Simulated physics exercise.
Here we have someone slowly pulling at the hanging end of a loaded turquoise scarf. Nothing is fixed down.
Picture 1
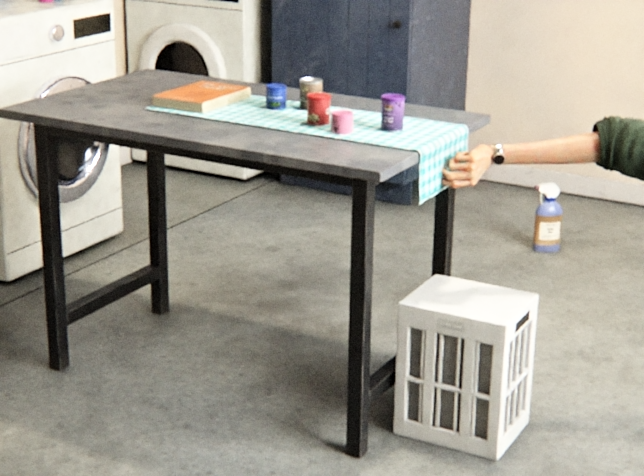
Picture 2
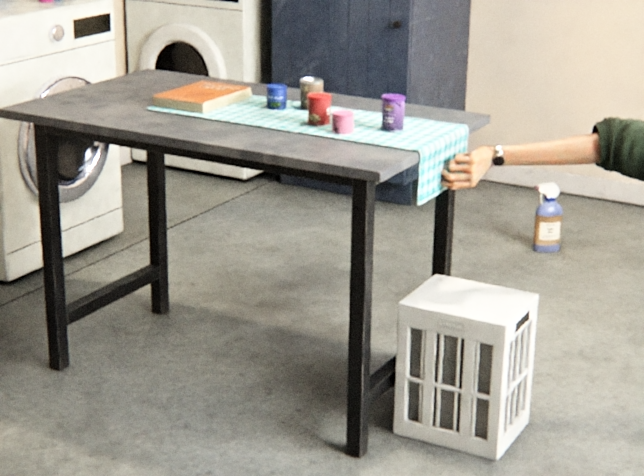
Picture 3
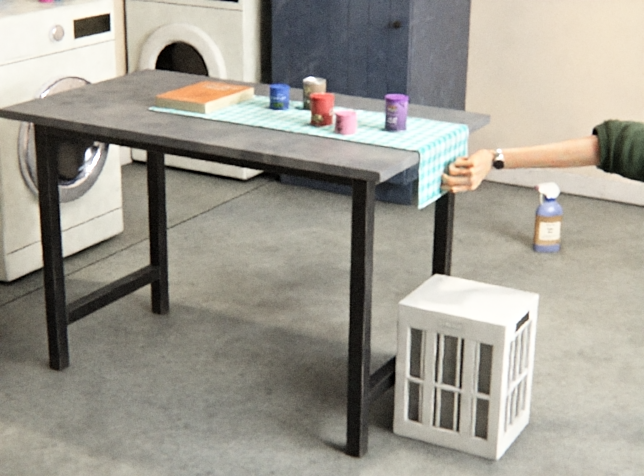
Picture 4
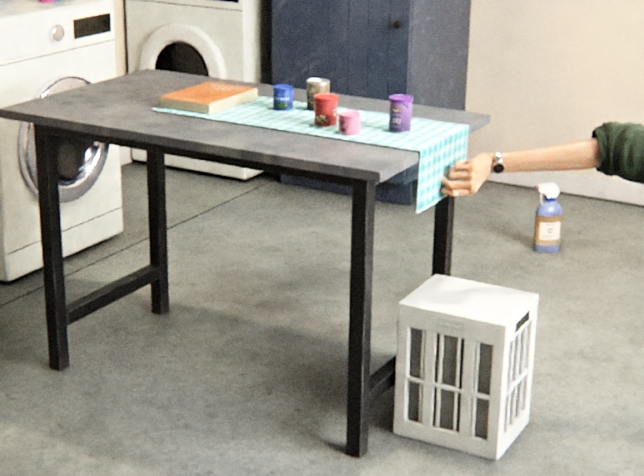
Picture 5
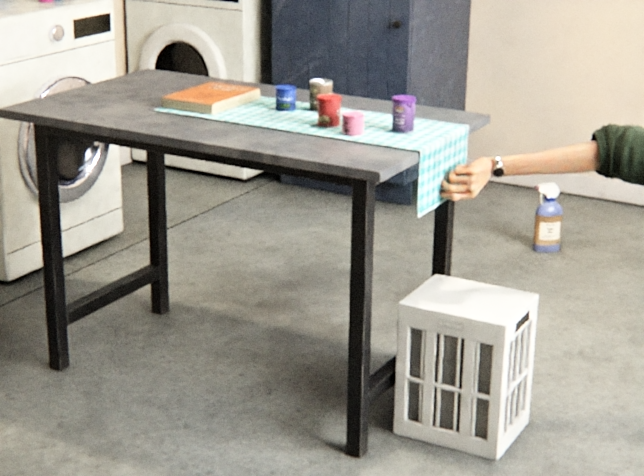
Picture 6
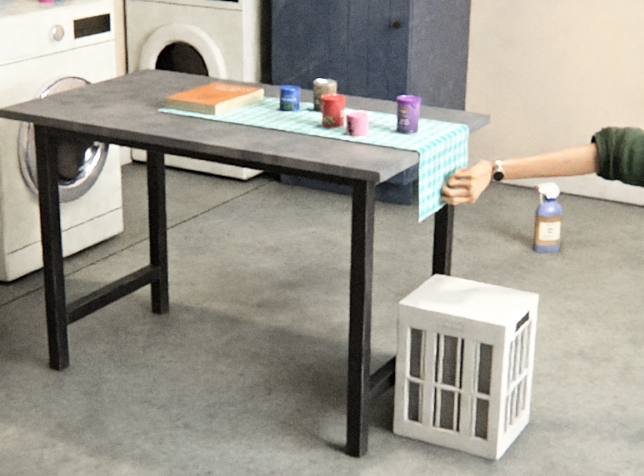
A hand slowly pulling the hanging end of a turquoise checked scarf downward, the colourful cans on it shifting slightly right.
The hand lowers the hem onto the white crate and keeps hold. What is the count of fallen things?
The answer is two.
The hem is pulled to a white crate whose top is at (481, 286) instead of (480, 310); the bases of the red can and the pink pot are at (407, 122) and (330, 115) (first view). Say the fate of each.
The red can drops off, the pink pot keeps its place on top.
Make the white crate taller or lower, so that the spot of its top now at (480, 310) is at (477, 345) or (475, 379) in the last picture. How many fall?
Then 3 and 4.
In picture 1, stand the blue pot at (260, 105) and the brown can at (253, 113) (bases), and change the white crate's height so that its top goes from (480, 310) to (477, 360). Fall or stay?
The blue pot holds on, the brown can survives.
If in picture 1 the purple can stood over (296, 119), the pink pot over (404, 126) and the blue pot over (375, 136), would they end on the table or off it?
The purple can survives, the pink pot tumbles off, the blue pot goes over.
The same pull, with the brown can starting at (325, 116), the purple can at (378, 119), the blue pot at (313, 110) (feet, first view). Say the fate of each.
The brown can does not fall; the purple can comes down; the blue pot holds on.
Soon after, hem near (441, 251); purple can gone.
Then, hem on the crate; purple can and pink pot gone.
At rest, hem on the crate; purple can and pink pot gone. Over the edge go two.
